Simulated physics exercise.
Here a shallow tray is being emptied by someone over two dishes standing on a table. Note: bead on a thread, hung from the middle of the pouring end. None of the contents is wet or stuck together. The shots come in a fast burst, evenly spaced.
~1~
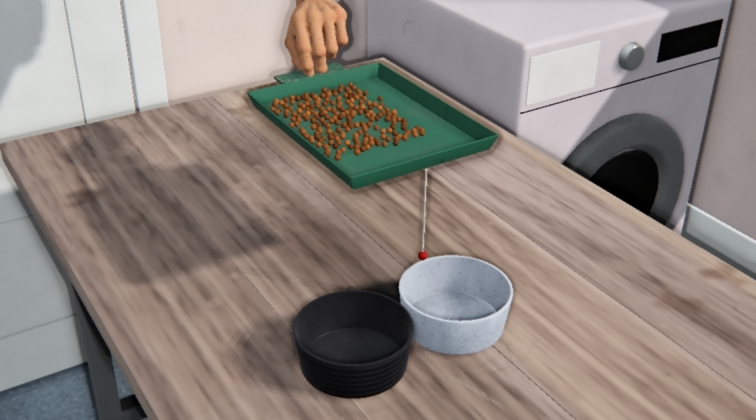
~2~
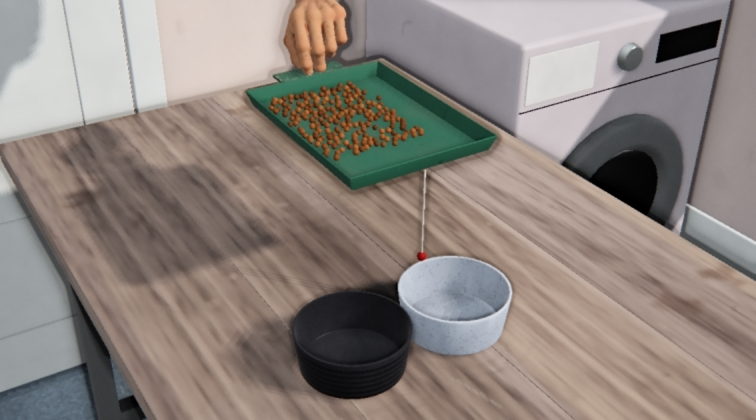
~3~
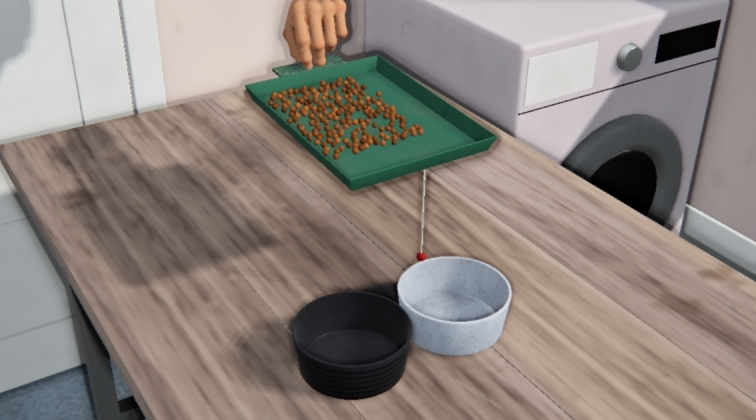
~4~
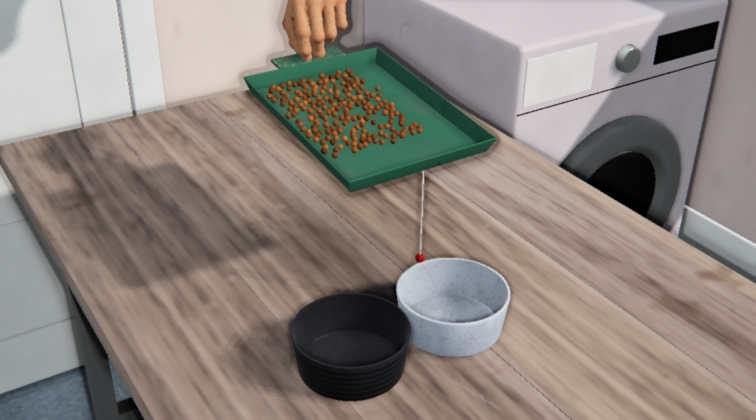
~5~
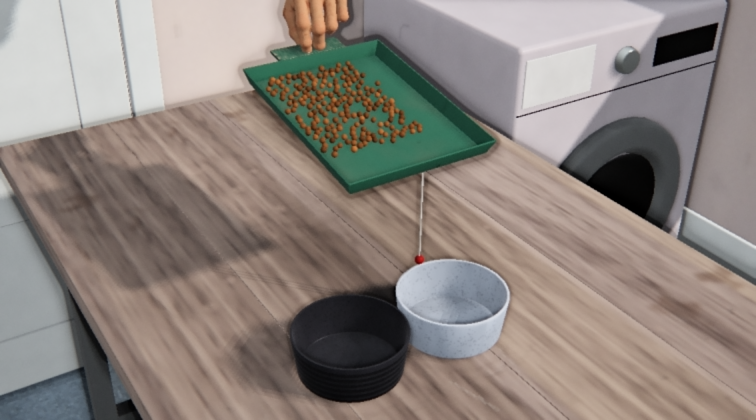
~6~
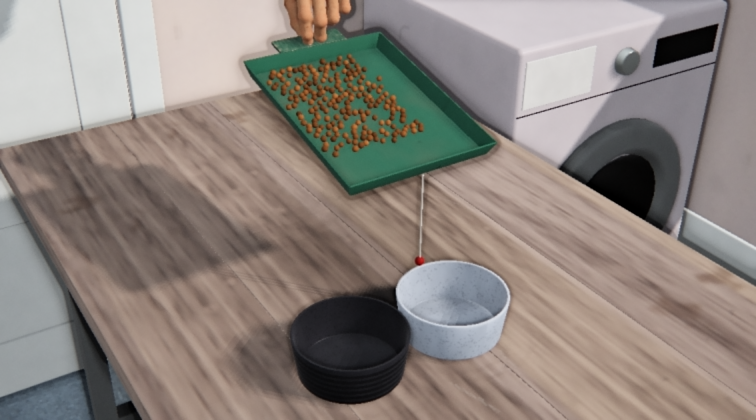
A hand slowly tilted a green tray of small brown balls a little toward its front edge, above a black bowl and a pale grey bowl on a wooden table, while the balls barely moved.
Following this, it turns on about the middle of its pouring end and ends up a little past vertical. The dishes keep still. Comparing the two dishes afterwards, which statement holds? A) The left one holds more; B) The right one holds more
Answer: B.
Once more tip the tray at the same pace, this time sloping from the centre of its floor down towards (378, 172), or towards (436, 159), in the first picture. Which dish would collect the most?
The leftmost dish; the rightmost dish.
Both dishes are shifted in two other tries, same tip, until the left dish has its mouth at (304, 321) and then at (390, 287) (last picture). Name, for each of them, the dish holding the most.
Results - the dish on the right side first, the dish on the left side second.
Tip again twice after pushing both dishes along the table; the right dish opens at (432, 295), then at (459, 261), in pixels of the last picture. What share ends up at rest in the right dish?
Respectively 70 % and 30 %.
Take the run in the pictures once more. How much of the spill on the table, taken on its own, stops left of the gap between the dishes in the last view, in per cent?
Left share: Some 20 per cent.
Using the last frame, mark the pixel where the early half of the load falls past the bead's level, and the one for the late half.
Initially about (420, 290); subsequently about (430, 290).
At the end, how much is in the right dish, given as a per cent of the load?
Result: Around 60 in a hundred.
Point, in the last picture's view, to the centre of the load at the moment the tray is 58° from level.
In the last view the centre sits at roughly (404, 167).
Just after the last frame, tray tipped steeply; almost all on the tray; just a few in the left dish; just a few in the right dish; just a few outside both; just a few in the air.
A moment on, tray tipped right over; about a tenth on the tray; about a tenth in the left dish; roughly a third in the right dish; just a few outside both; roughly a third in the air.
Further on, tray tipped past a quarter turn; roughly a third in the left dish; roughly two thirds in the right dish; about a tenth outside both; just a few in the air.
When it is over, tray tipped past a quarter turn; roughly a third in the left dish; roughly two thirds in the right dish; about a tenth outside both; just a few in the air.
